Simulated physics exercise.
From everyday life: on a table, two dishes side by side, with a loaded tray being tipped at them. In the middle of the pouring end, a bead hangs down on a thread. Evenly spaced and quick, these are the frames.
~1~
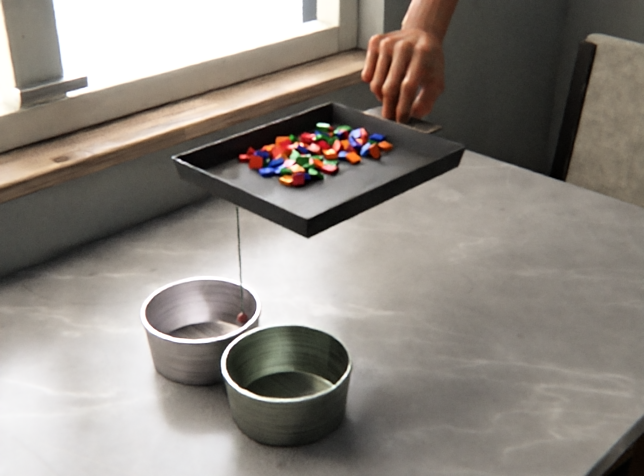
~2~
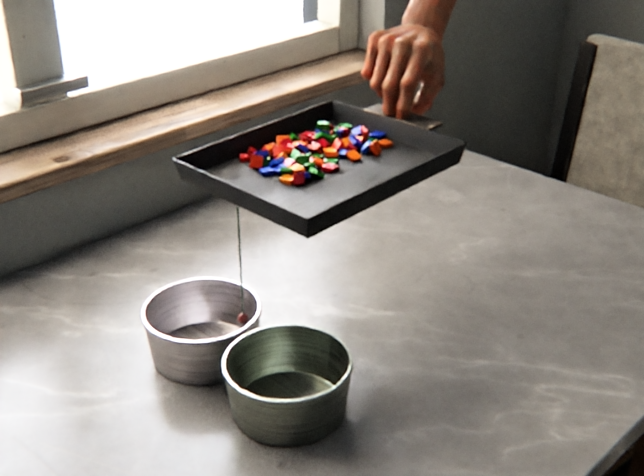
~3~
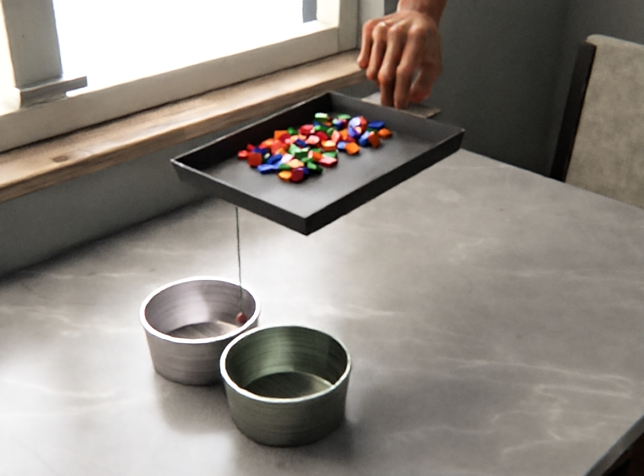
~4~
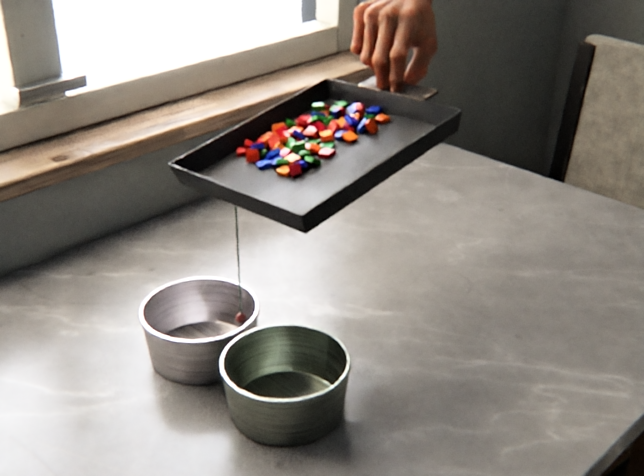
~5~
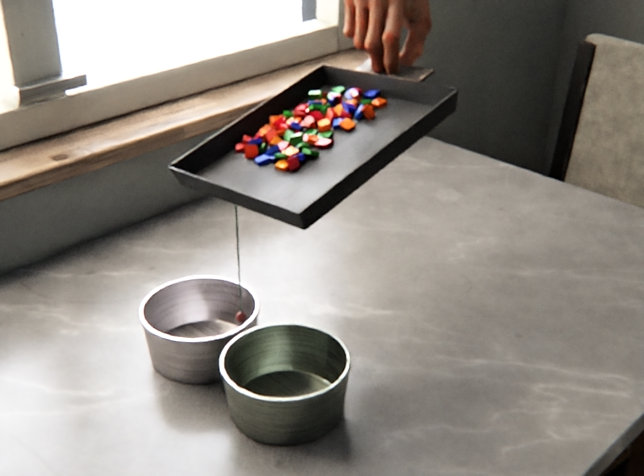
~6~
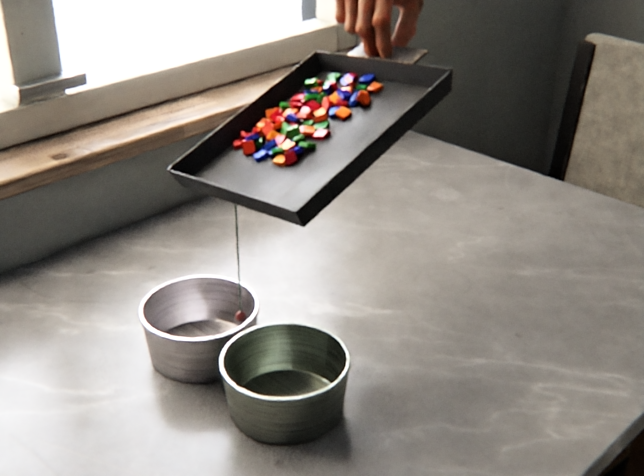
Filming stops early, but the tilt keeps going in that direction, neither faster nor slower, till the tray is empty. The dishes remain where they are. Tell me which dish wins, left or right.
The dish that wins is the left one.
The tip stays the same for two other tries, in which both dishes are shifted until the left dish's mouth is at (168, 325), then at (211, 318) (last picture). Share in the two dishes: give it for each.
The first gives 100 %, the second 70 %.
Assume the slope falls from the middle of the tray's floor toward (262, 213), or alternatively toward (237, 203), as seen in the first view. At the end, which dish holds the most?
The rightmost dish; the leftmost dish.
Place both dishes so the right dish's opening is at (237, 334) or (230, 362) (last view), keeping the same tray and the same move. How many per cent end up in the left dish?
Approximately 60 percent, followed by approximately 90 percent.
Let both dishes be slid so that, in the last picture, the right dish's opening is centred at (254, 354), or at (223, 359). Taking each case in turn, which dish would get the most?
For the first place, the dish on the left side; for the second, the dish on the left side.
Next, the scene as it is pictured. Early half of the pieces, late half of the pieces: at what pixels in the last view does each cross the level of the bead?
I'd say close to (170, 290) at first and close to (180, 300) later on.
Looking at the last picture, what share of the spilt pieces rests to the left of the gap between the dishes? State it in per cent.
Roughly 90 in a hundred.
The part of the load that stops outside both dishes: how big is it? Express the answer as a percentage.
Close to 10 in a hundred.
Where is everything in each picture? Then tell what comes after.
Corners of the pouring end near (179, 158) and (308, 215), level; middle of the load near (315, 152), mosaic tiles; left dish near (156, 350); right dish near (241, 409); bead on its thread near (243, 318), in the first frame.
Corners of the pouring end near (179, 158) and (308, 215), level; middle of the load near (315, 150), in the second frame.
Corners of the pouring end near (177, 160) and (305, 213), tipped barely, lowest at the left corner; middle of the load near (314, 144), in the third frame.
Corners of the pouring end near (175, 163) and (302, 211), tipped a little, lowest at the left corner; middle of the load near (311, 135), in the fourth frame.
Corners of the pouring end near (174, 165) and (299, 209), tipped clearly, lowest at the left corner; middle of the load near (309, 126), in the fifth frame.
Corners of the pouring end near (173, 167) and (296, 206), tipped clearly, lowest at the left corner; middle of the load near (305, 117); left dish near (154, 348); right dish near (238, 407), in the sixth frame.
Shortly afterwards, tray tipped steeply; all but a few on the tray; a little in the air.
Next, tray tipped past a quarter turn; near half on the tray; near a third in the left dish; a little outside both; a little in the air.
Some moments later, tray tipped past a quarter turn; the bulk in the left dish; a little outside both.
In the end, tray tipped past a quarter turn; none at all in the right dish; the bulk in the left dish; a little outside both.
